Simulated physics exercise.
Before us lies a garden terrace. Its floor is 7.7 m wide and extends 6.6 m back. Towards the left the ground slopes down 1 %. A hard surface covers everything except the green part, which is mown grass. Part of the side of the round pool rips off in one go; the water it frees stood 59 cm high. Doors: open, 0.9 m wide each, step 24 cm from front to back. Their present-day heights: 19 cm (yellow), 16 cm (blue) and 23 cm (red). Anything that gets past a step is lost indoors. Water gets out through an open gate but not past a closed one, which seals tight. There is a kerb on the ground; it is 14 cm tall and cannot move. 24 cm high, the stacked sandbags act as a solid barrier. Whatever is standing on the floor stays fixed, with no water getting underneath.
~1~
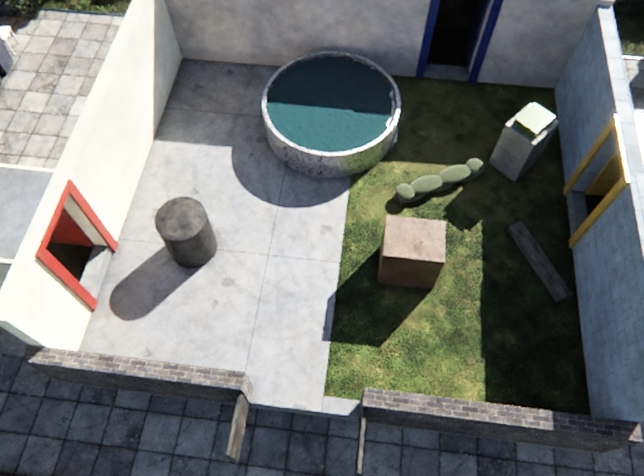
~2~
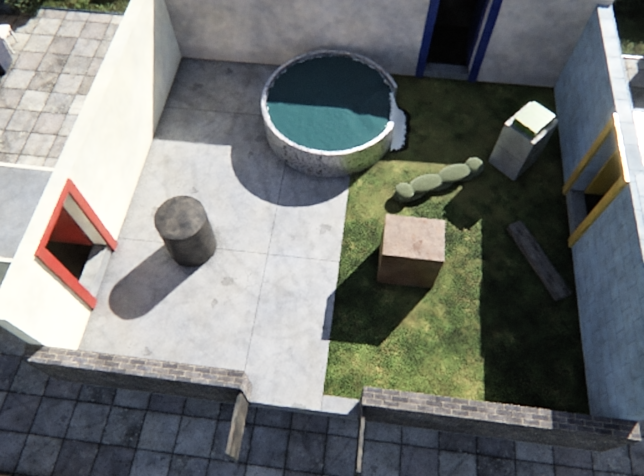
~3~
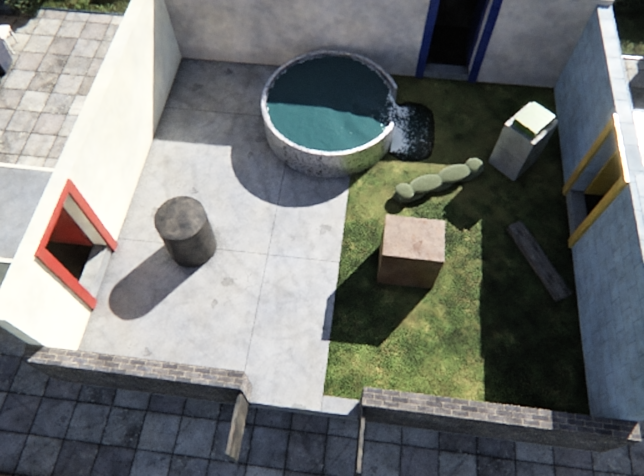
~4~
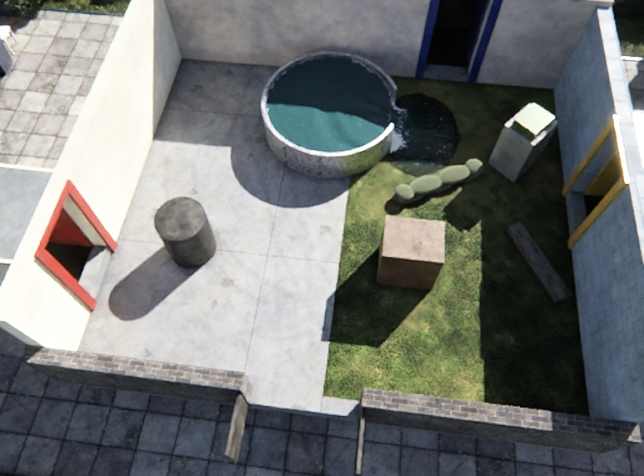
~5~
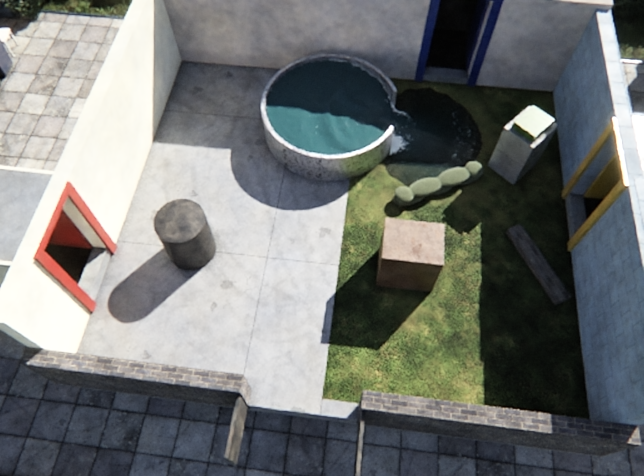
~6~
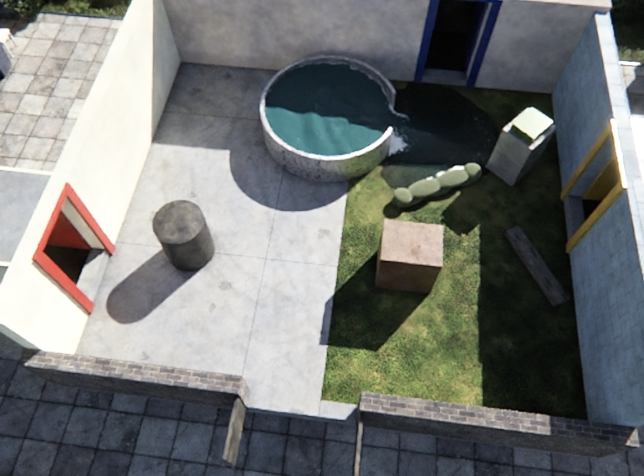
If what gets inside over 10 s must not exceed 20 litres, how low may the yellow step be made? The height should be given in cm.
Around 8 cm.
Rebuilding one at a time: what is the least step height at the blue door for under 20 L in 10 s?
The blue door needs around 13.5 cm.
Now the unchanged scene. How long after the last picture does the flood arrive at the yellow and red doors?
Arrival: Yellow 2.6 s, red not within the 10 s.
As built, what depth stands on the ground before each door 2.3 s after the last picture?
In cm: Yellow 0, blue 11, red 0.
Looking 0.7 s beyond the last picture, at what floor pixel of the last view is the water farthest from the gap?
Around (550, 138).
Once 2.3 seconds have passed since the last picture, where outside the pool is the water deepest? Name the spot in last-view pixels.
Look close to (520, 121).
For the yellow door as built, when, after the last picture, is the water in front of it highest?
That happens close to 6.5 s on the clock.
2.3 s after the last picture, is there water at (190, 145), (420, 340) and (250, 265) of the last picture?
Point by point, the first is spared, the second spared and the third spared.
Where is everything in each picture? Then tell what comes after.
In the first frame, still water, 59 cm deep, in the round pool at (331, 103); the yellow door at (594, 185) is dry.
In the second frame, water pours out at (393, 123) and has run 0.3 m, to (404, 112); about 8 cm deep outside, 59 cm at the back.
In the third frame, water pours out at (393, 124) and has run 0.7 m, to (427, 151); about 8 cm deep outside, 59 cm at the back.
In the fourth frame, the front is at (453, 147), 1.2 m from the gap at (393, 125); 1.8 m2 of floor is wet, 59 cm left at the back.
In the fifth frame, the gap is at (393, 127), the front 1.6 m out at (475, 149); the back of the round pool holds 59 cm.
In the sixth frame, the gap is at (392, 129), the front 2.0 m out at a hidden place; the back of the round pool holds 59 cm; 1.6 m in a straight line remain to the yellow door at (591, 190).
Then, 0.7 s after the last picture water covers 15 % of the floor, deepest (30 cm) near (398, 139); it has not reached the yellow door.
Then, 2.3 s after the last picture water covers 25 % of the floor, deepest (29 cm) near (520, 121); it has not reached the yellow door.
Then, 9.3 s after the last picture water covers 70 % of the floor, deepest (16 cm) near (383, 96); 10 cm at the yellow door, 0 litres in over its 19 cm step.
At the yellow door as built, the water peaked near 13 cm, 6.3 s after the last picture.
With a step of 7 cm, 28 litres would have come in within the 10 s; with 9.5 cm, 8 litres. So under 20 litres takes about 8 cm.
